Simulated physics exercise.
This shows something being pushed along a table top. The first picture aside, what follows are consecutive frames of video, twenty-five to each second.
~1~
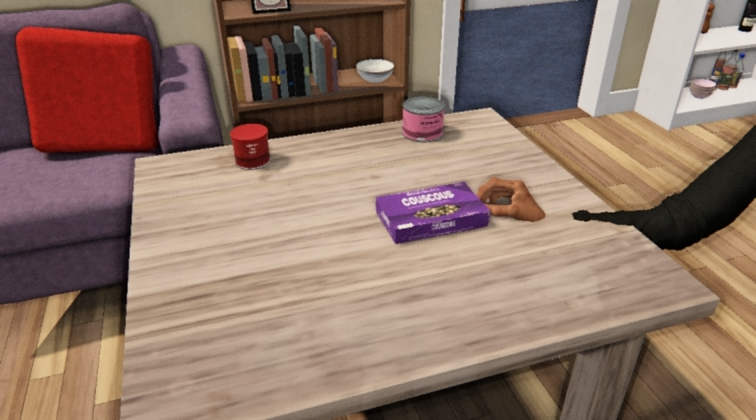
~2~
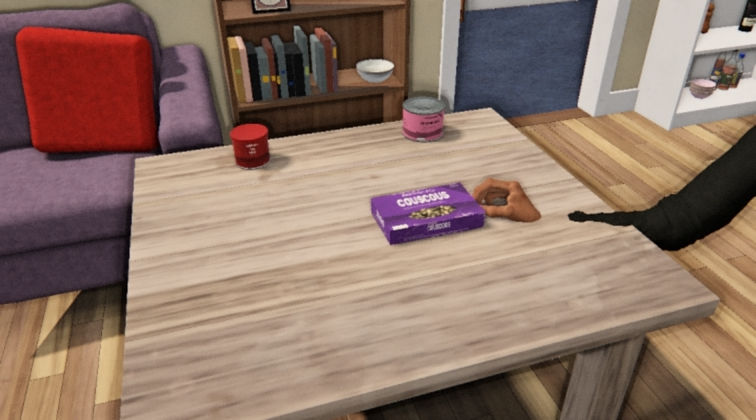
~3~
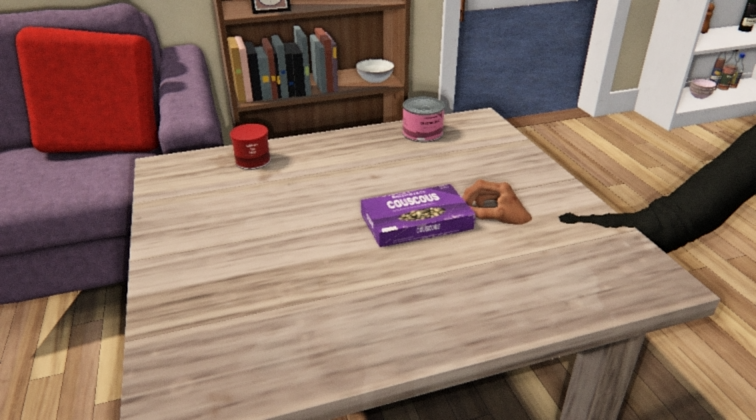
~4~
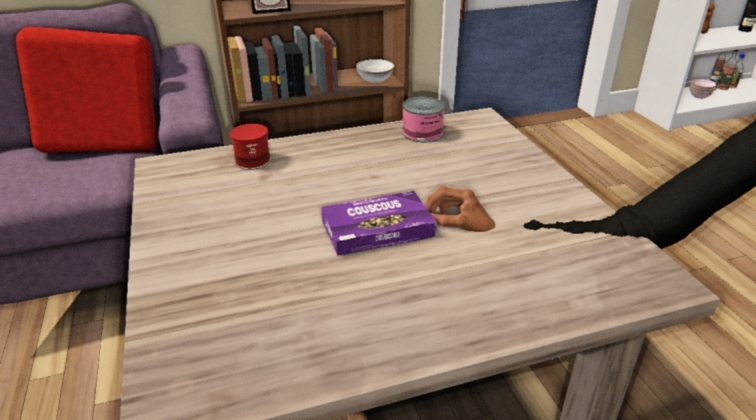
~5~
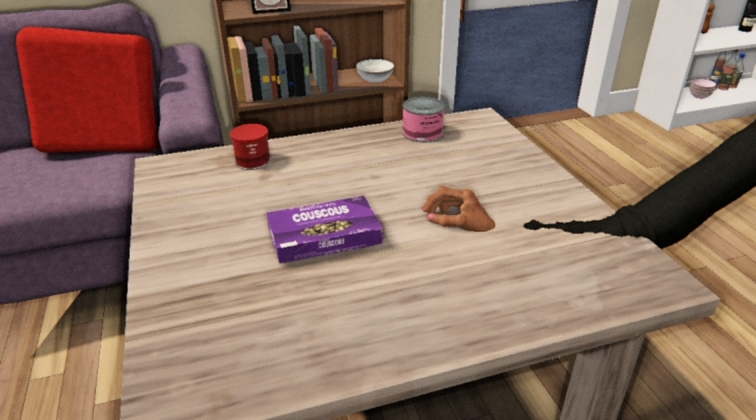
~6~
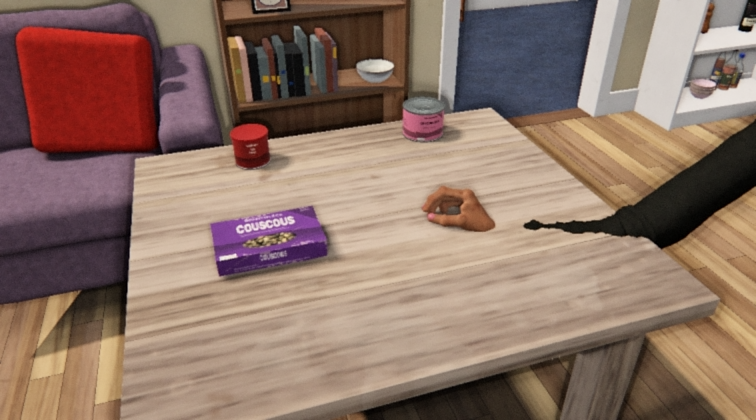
In this clip, a hand pushes a purple packet of couscous leftward across a wooden table with a red container and a pink one on it, then stays behind as the packet slides farther left and slightly nearer the viewer.
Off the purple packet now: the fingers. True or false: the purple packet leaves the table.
True.
Then, 0.10 s on from there, purple packet shifted well along near (131, 262).
Then, 0.30 s on from there, purple packet now off the table.
Then, 0.50 s on from there, things are still on the move.
Then, 0.60 s on from there, as before.
In the end, off the table, purple packet.
